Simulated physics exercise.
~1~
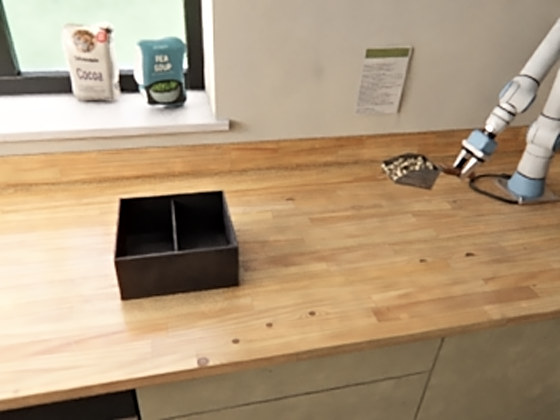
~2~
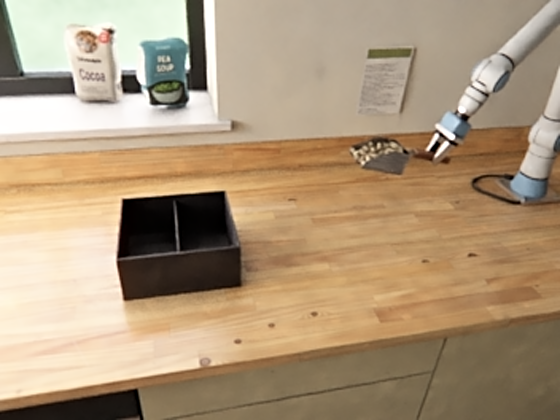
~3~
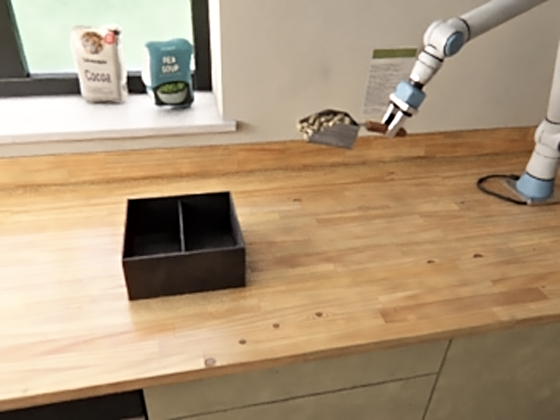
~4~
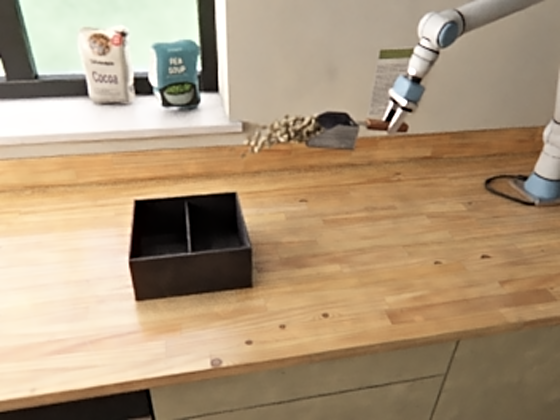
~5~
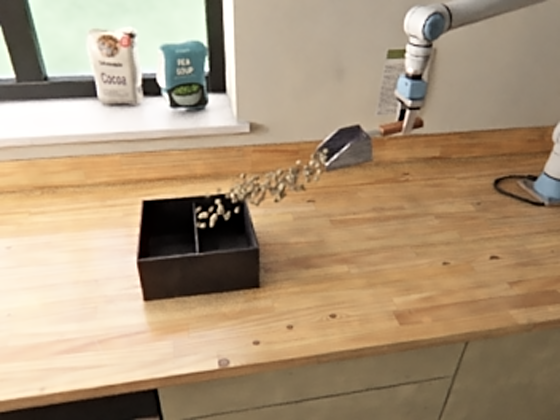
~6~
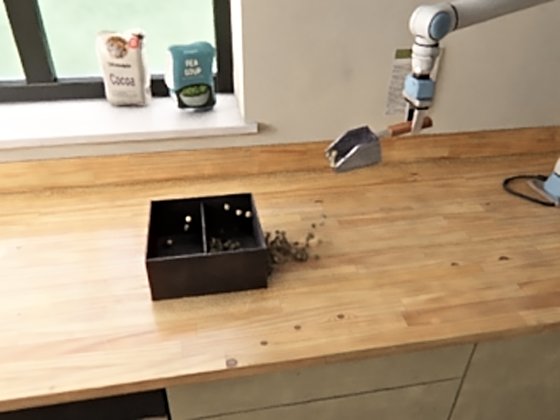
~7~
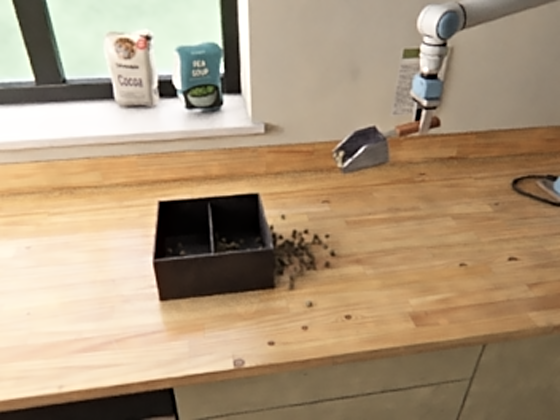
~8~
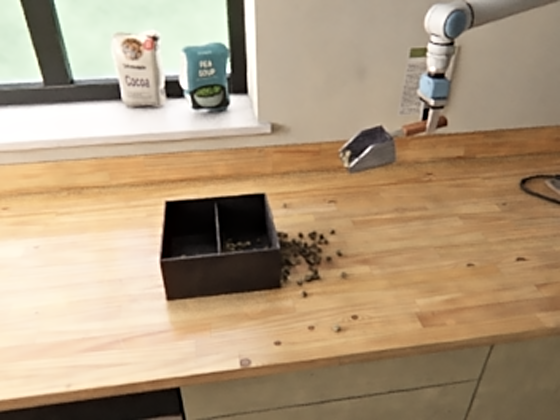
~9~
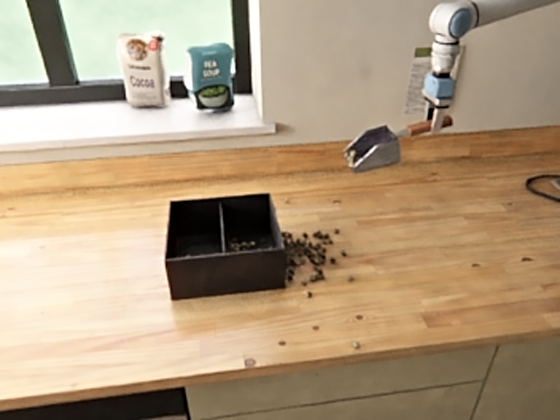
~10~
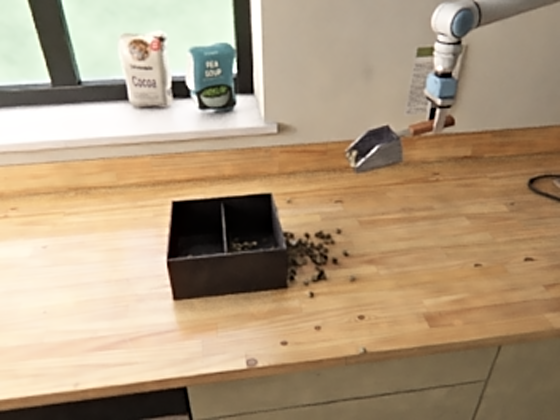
A robot arm lifted a metal scoop of small pebbles and swung it left, then tipped it, flinging them toward a black divided box on a wooden counter; some landed inside, but many scattered beside it as the scoop hung still.
